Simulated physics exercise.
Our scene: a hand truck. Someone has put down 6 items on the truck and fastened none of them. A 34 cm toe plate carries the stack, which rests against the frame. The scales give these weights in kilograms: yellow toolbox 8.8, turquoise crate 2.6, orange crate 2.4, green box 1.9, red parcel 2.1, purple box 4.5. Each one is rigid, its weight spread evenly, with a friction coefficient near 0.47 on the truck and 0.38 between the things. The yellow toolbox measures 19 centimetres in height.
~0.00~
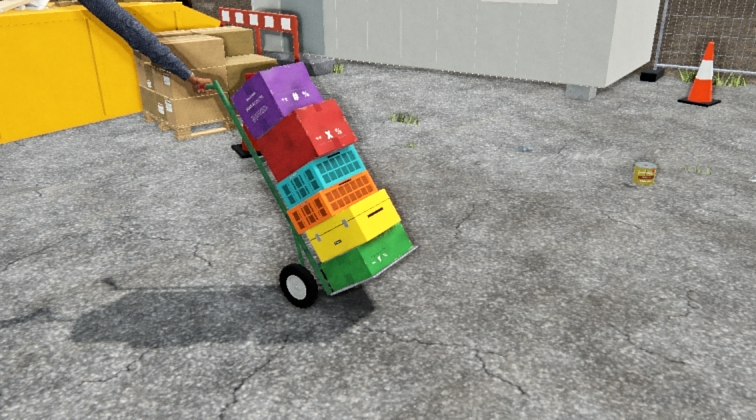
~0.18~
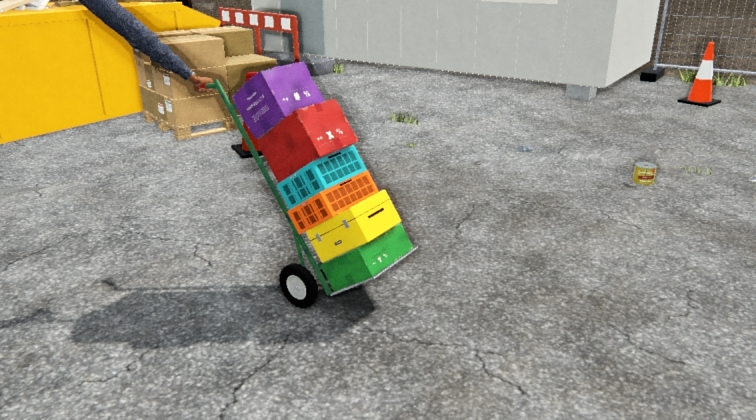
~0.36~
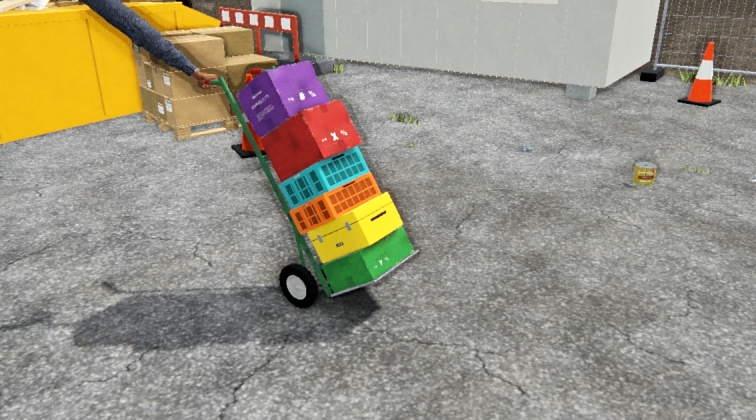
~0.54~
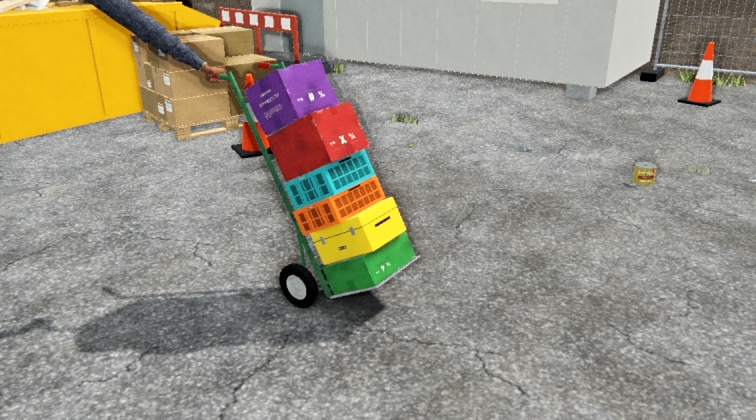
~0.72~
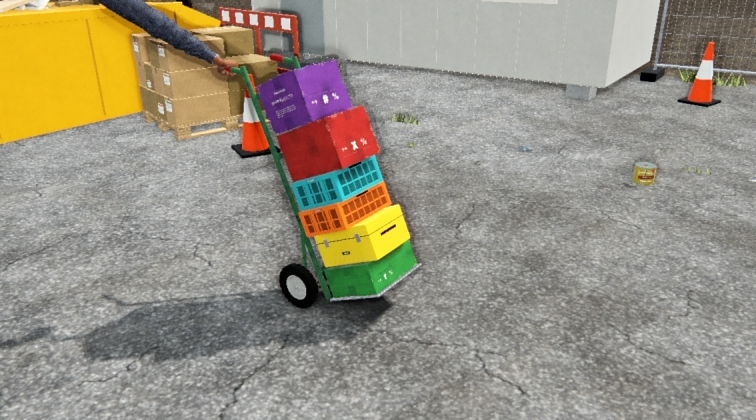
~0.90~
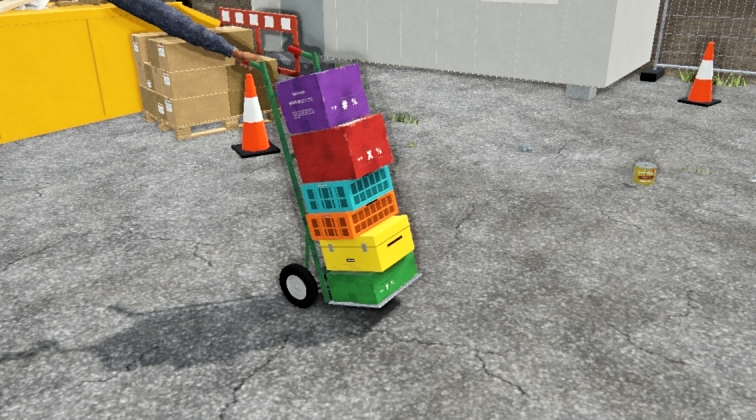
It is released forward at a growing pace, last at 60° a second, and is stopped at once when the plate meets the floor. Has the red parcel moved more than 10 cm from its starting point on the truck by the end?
No, it has not.
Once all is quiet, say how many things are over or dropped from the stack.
I count 0.
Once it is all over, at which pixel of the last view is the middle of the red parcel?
End position: Roughly (373, 167).
After 1.30 s, truck upright; red parcel tipped 5° from how it sat near (379, 167); purple box tipped 5° from how it sat; turquoise crate tipped 5° from how it sat.
After 1.40 s, truck upright; red parcel tipped 7° from how it sat near (382, 167); purple box tipped 7° from how it sat; turquoise crate tipped 7° from how it sat.
After 1.80 s, truck upright; red parcel slid 2 cm near (376, 167); purple box slid 4 cm.
At rest (2.2 s), all 6 in place, give or take 10 cm. In the last view, red parcel near (373, 167).
